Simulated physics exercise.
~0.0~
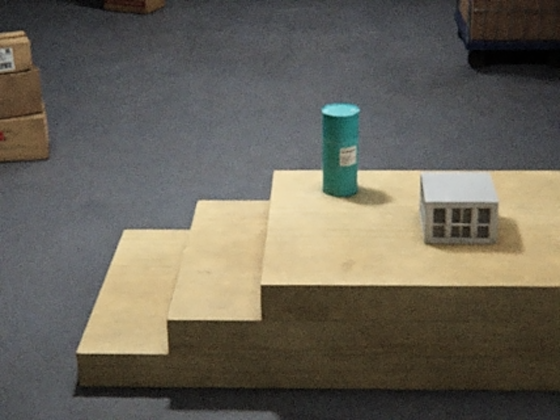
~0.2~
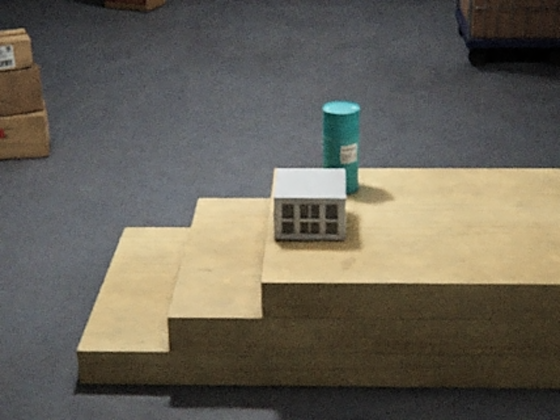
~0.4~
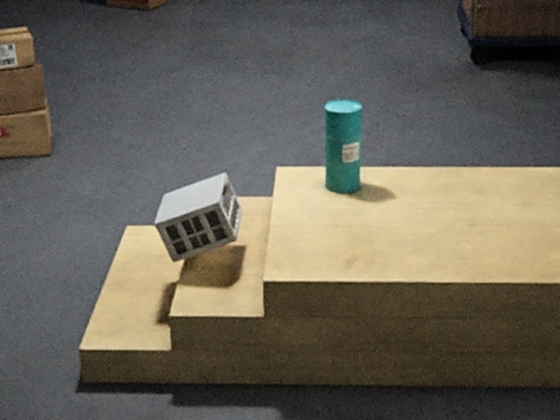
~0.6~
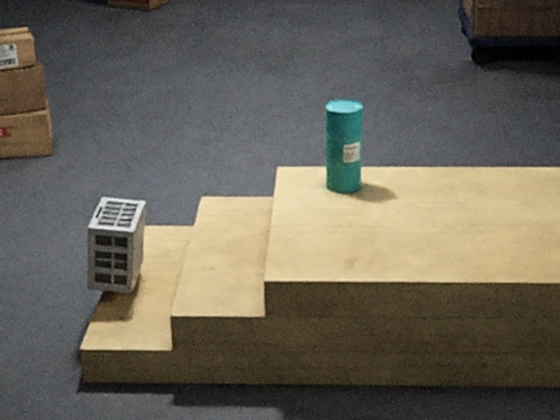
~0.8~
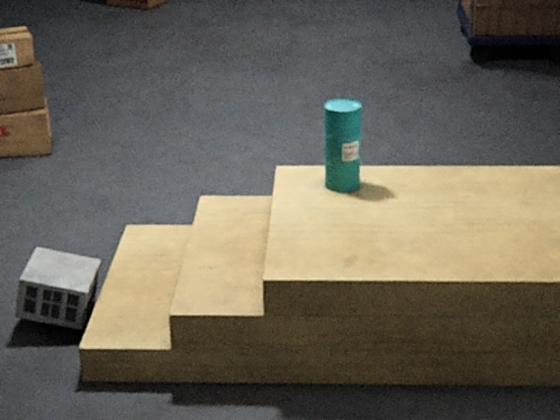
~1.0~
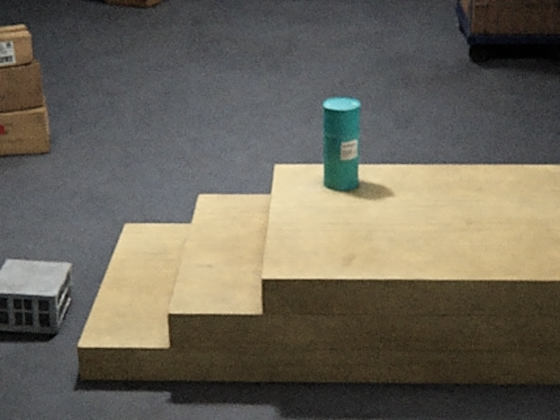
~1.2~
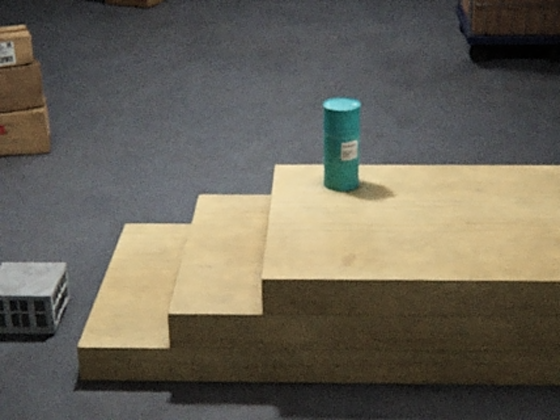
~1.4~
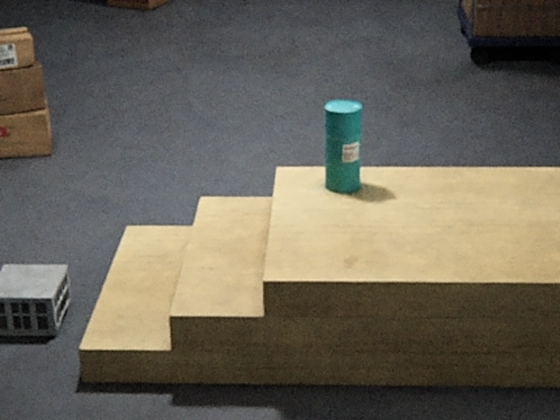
A white crate with a grid of dark openings sits near the front of a pale wooden platform, seen from slightly above in a grey-floored room by a gently swaying camera. A turquoise canister stands behind it to the left, with cardboard boxes at the far left and steps descending leftward. The crate slides left, passing in front of the canister, and goes over the top edge. It tumbles down above the steps, turning over as it drops to the floor. There it settles upside down at the left, while the canister stays standing on the platform.
